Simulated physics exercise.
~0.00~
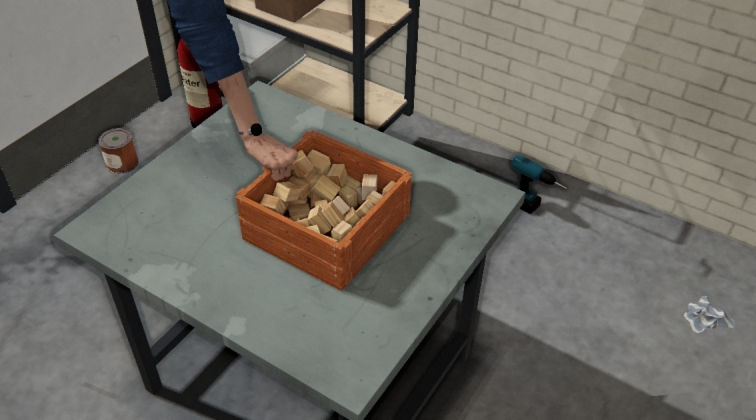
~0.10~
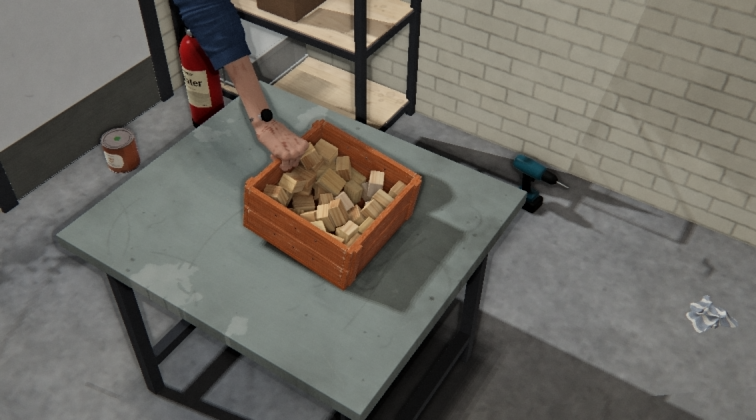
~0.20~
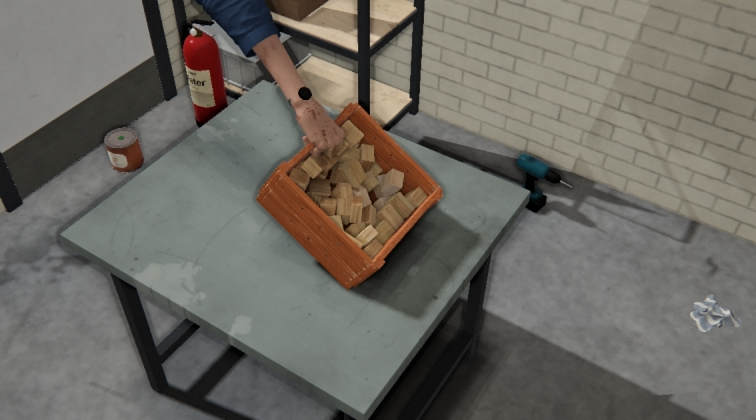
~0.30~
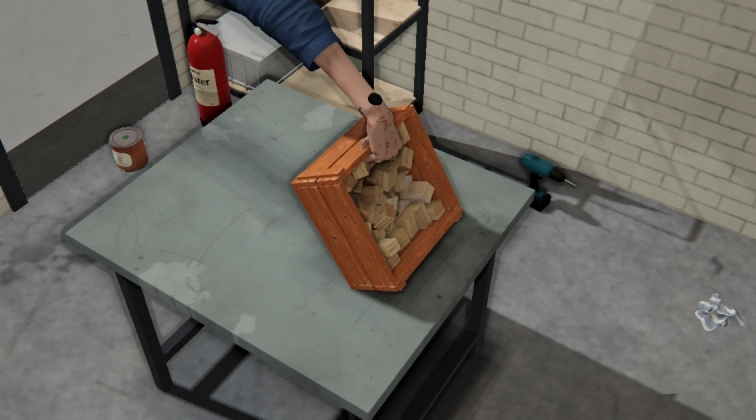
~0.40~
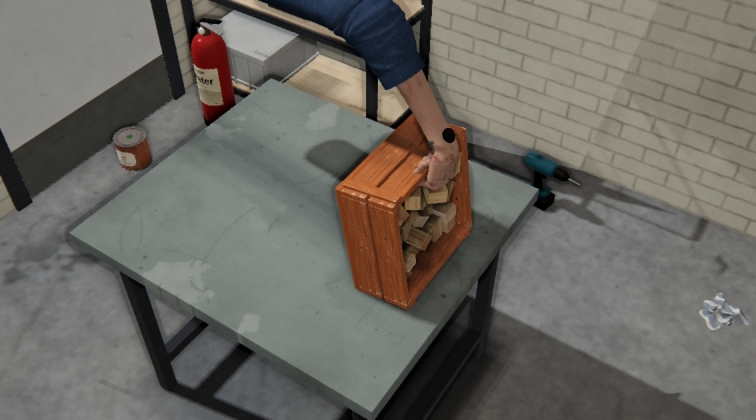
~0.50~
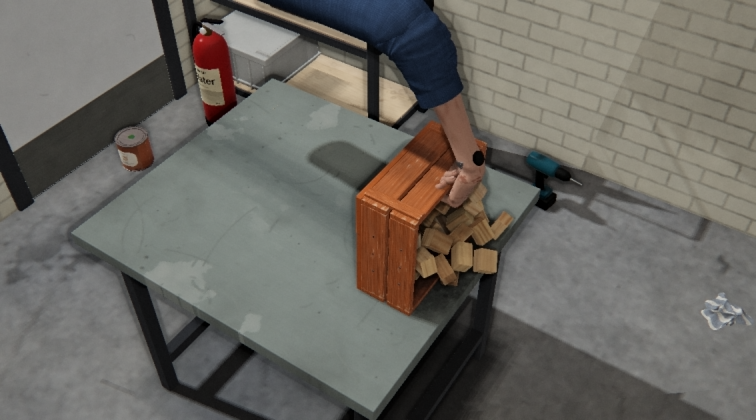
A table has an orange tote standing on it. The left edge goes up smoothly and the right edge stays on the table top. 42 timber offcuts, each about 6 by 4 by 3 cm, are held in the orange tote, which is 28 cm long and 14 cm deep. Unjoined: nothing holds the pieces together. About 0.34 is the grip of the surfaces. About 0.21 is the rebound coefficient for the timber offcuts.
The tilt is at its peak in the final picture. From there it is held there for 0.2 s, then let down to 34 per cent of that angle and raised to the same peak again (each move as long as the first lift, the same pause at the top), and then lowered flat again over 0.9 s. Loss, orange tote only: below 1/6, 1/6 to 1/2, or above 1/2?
Above 1/2.
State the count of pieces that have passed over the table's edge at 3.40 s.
Piece count: About 25.
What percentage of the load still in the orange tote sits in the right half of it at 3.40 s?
Roughly 90%.
After 0.96 s, tilt 59°; orange tote 17 in, 25 out.
After 1.54 s, tilt 76°; orange tote 16 in, 26 out.
After 2.36 s, tilt 44°; orange tote 16 in, 26 out.
Outcome (at 3.40 s), orange tote 16 in, 26 out. Asked share, 26 of 42, 62 per cent.
